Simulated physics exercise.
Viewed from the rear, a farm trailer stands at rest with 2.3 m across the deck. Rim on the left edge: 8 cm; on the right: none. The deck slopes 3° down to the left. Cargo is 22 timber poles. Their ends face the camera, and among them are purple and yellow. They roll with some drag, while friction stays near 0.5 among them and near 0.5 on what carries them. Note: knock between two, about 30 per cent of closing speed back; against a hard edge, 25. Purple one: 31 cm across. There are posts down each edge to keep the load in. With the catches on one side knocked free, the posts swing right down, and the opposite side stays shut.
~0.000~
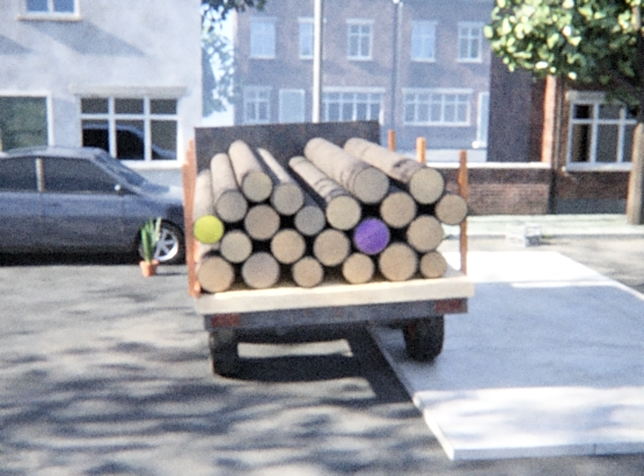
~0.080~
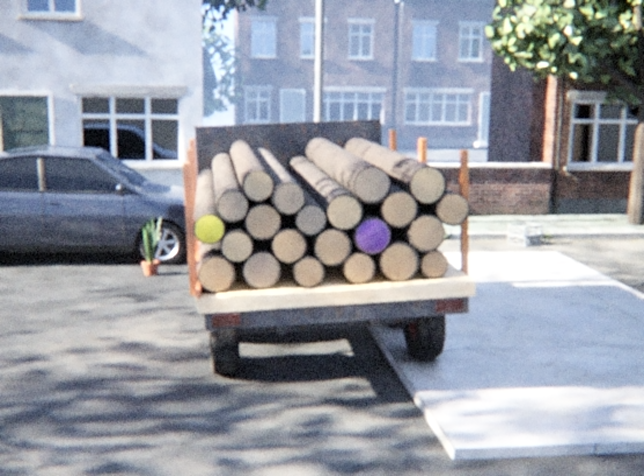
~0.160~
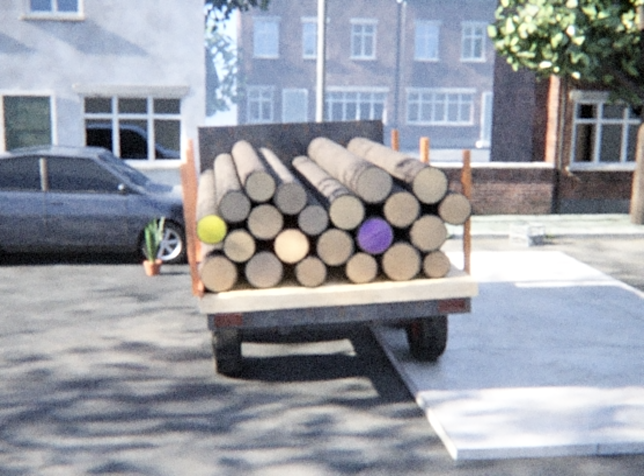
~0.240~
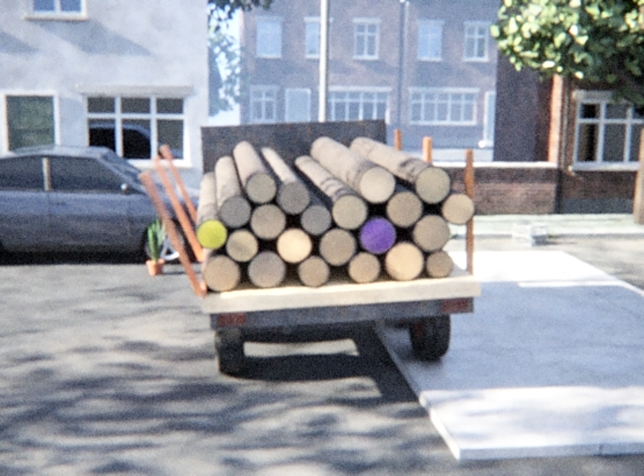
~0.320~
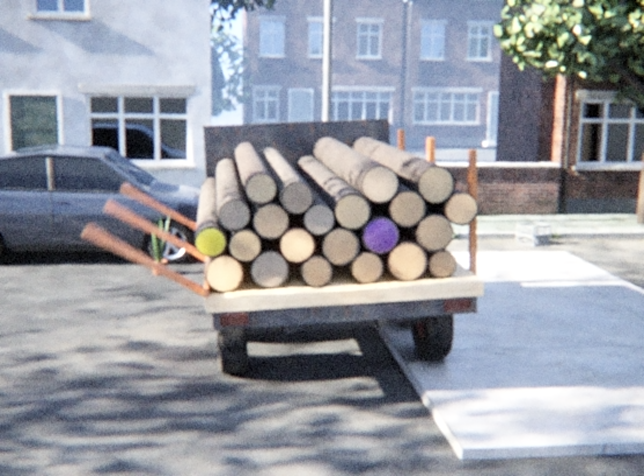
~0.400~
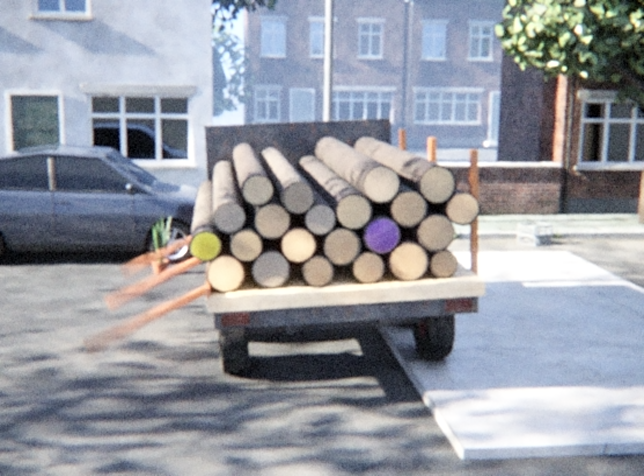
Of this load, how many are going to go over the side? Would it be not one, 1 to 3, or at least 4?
It would be 1 to 3.
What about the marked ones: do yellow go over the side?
Yellow ends on the ground.
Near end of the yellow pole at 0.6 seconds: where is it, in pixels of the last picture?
Roughly at (186, 279).
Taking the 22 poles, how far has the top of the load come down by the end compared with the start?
Roughly 0 cm.
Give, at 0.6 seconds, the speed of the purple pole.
It's travelling at about 0.0 m/s.
By 0.6 s, purple is up on others, 80 cm from the right edge; yellow is dropping off the left side; 1 of 22 is off.
By 0.8 s, yellow is dropping off the left side; as before, purple; 2 of 22 are off.
By 1.0 s, yellow is on the ground to the left; as before, purple; 3 of 22 are off.
Finally (2.7 s), purple is up on others, 80 cm from the right edge; yellow is on the ground to the left; 3 of 22 are off.
